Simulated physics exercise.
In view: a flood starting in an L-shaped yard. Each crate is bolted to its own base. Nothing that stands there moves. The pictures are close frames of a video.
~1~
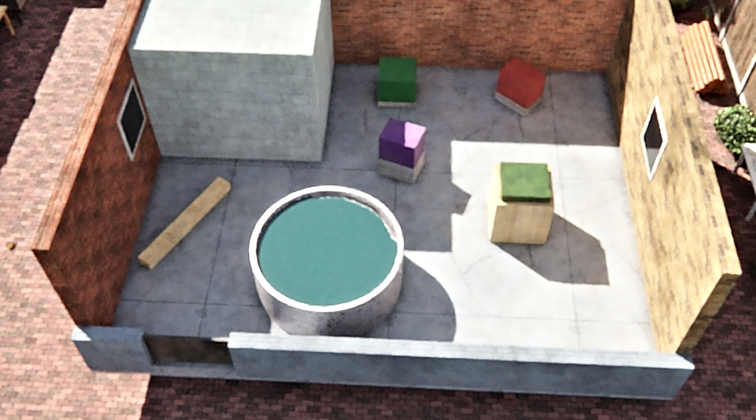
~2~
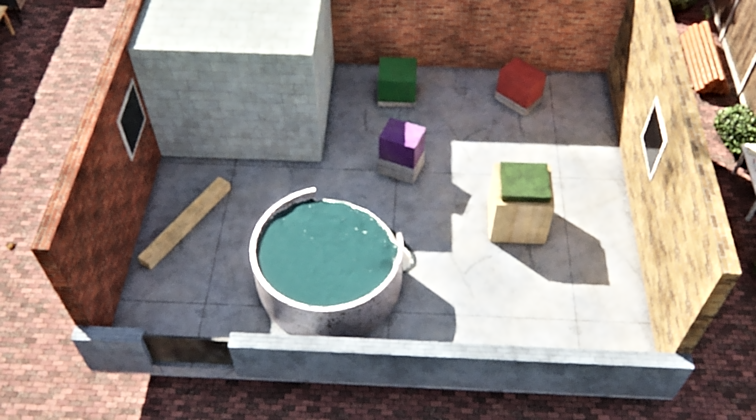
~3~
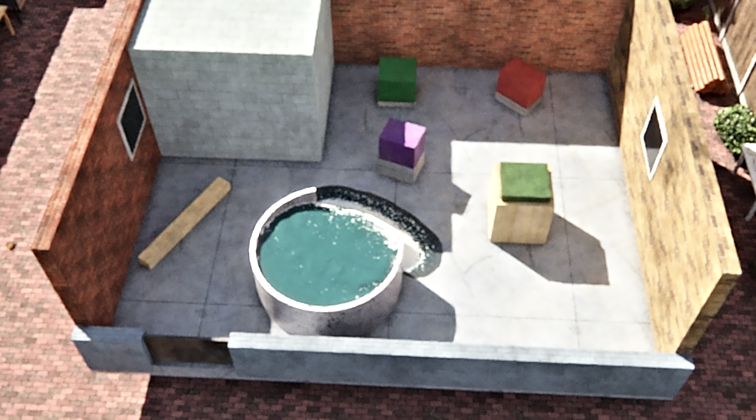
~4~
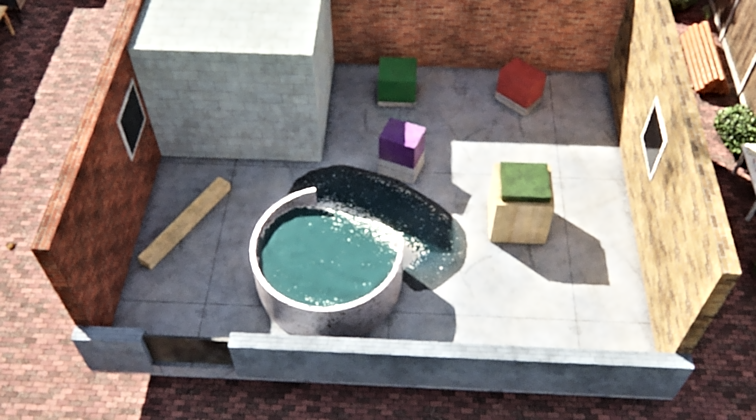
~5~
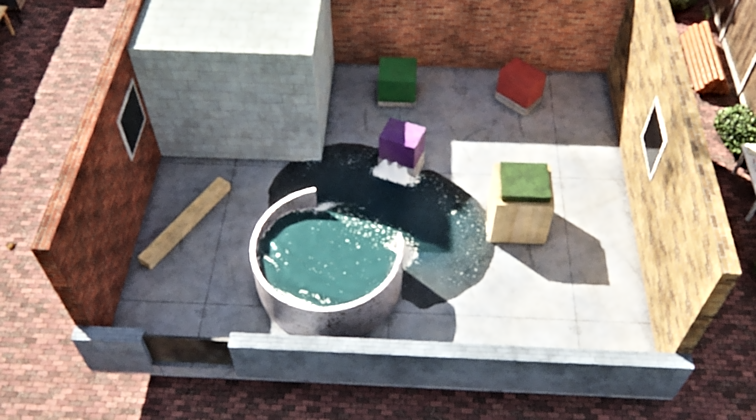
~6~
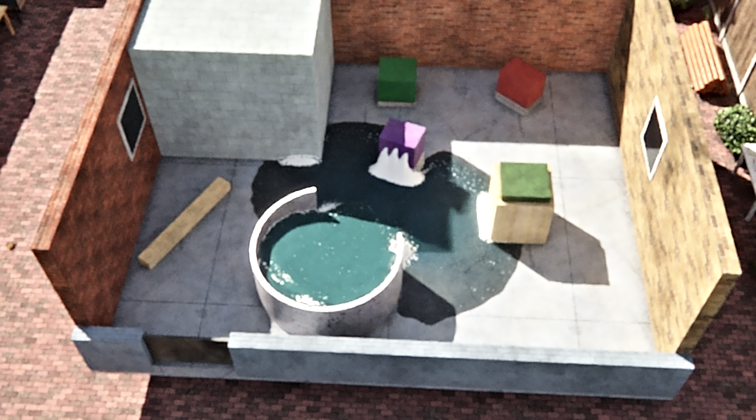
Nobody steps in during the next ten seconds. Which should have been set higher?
In the end: The purple crate gets wet; the green crate gets wet; the red crate gets wet.
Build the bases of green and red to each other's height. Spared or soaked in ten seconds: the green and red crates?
Then: The green crate gets wet; the red crate takes water.
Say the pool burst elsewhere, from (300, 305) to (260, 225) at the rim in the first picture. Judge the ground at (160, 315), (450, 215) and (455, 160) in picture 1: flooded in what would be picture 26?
One after the other: Awash, no water, free of water.
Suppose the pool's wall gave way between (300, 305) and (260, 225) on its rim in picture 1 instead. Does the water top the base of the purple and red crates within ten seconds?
One by one: Purple is spared; red is safe.
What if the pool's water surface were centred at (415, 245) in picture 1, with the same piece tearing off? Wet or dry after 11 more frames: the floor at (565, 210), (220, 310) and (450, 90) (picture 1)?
In that order: Clear, no water, wet.
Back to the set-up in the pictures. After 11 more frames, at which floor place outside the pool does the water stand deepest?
Around (345, 68).
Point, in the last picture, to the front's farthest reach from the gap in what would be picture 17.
Near (601, 76).
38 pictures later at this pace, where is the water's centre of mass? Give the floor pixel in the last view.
Around (454, 176).
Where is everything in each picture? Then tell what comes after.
Still water in the round tank at (327, 248), in the first frame.
The front is at (412, 264), out from the gap on the round tank's far side, in the second frame.
Water pours out on the round tank's far side and has run to a hidden place, in the third frame.
The front is at (458, 263), out from the gap on the round tank's far side, in the fourth frame.
Water pours out on the round tank's far side and has run to (490, 244), in the fifth frame.
Water pours out on the round tank's far side and has run to (326, 128), in the sixth frame.
A moment on, water covers 40 % of the floor; the purple crate water round its plinth, the green crate water round its plinth, the red crate water round its plinth.
Next, water covers 55 % of the floor; the purple crate water round its plinth, the green crate water round its plinth, the red crate water round its plinth.
Then, water covers 75 % of the floor; the purple crate water round its plinth, the green crate water round its plinth, the red crate water round its plinth.
Later, water covers 85 % of the floor; the purple crate water round its plinth, the green crate water round its plinth, the red crate water round its plinth.
In the end, water covers 100 % of the floor; the purple crate was topped, the green crate was topped, the red crate was topped.
